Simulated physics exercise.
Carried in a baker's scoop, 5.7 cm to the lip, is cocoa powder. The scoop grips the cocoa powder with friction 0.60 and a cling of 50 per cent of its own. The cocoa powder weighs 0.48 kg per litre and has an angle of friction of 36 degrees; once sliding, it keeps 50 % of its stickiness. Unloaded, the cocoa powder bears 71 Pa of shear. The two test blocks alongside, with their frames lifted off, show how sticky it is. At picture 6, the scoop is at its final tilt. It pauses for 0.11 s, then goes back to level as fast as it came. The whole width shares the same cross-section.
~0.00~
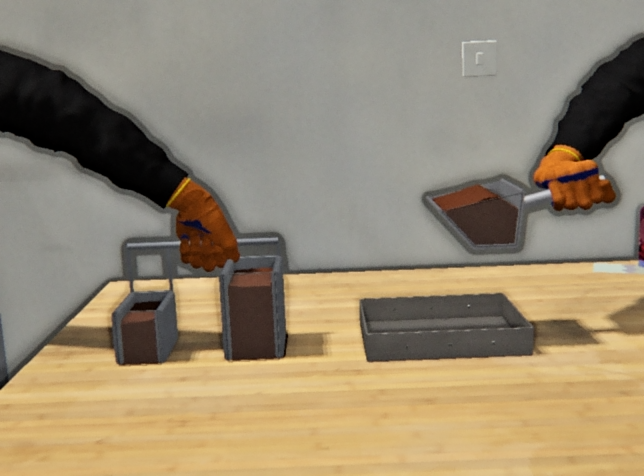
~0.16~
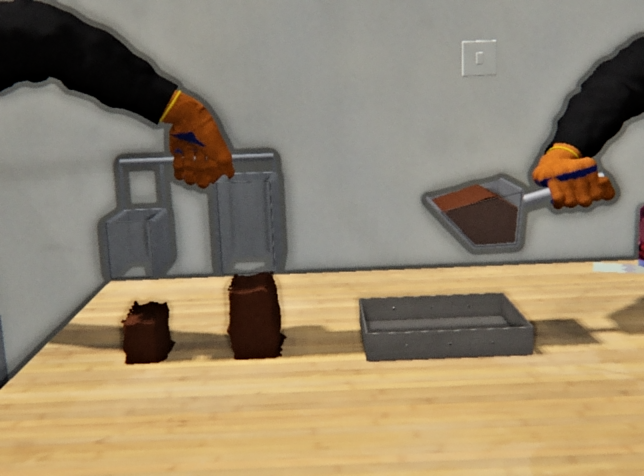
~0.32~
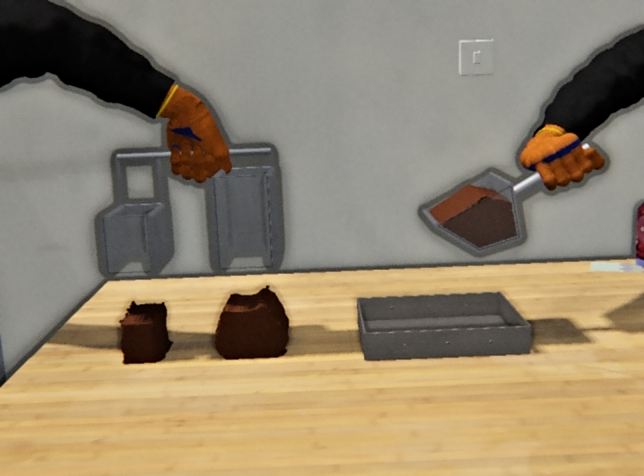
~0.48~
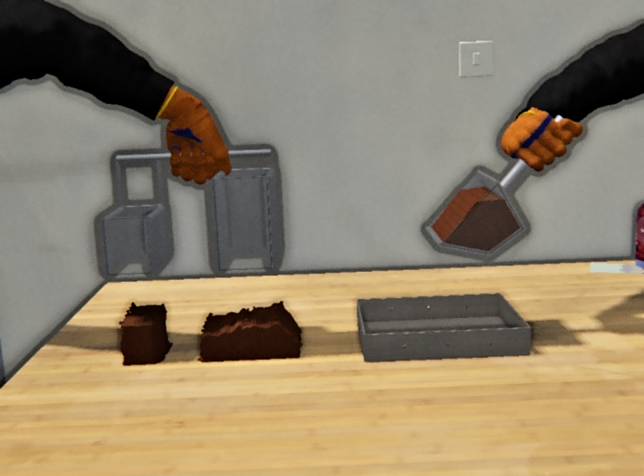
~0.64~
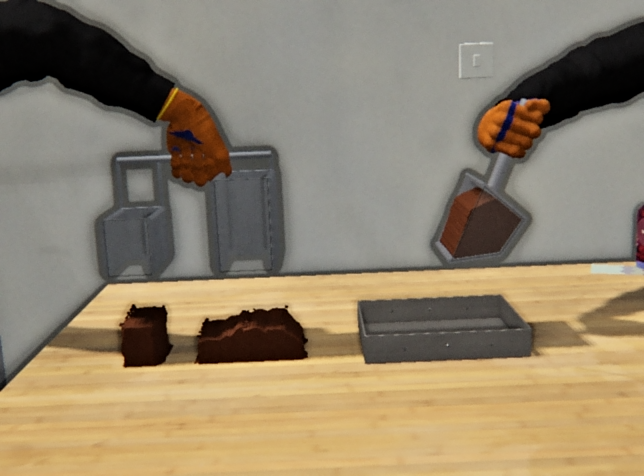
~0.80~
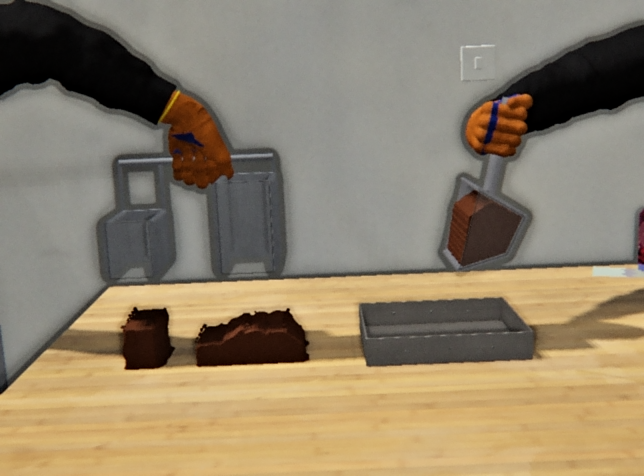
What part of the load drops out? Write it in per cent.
About 0 %.
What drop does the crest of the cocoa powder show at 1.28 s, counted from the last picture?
By my estimate, near 0.0 cm.
After 1.02 s, the scoop is at 59 degrees and 0 % has left it.
After 1.28 s, the scoop is at 28 degrees and 0 % has left it.
After 1.54 s, the scoop is at 1 degrees and 0 % has left it.
After 1.80 s, the scoop is at 0 degrees and 0 % has left it.
After 1.91 s, the scoop is at 0 degrees and 0 % has left it.
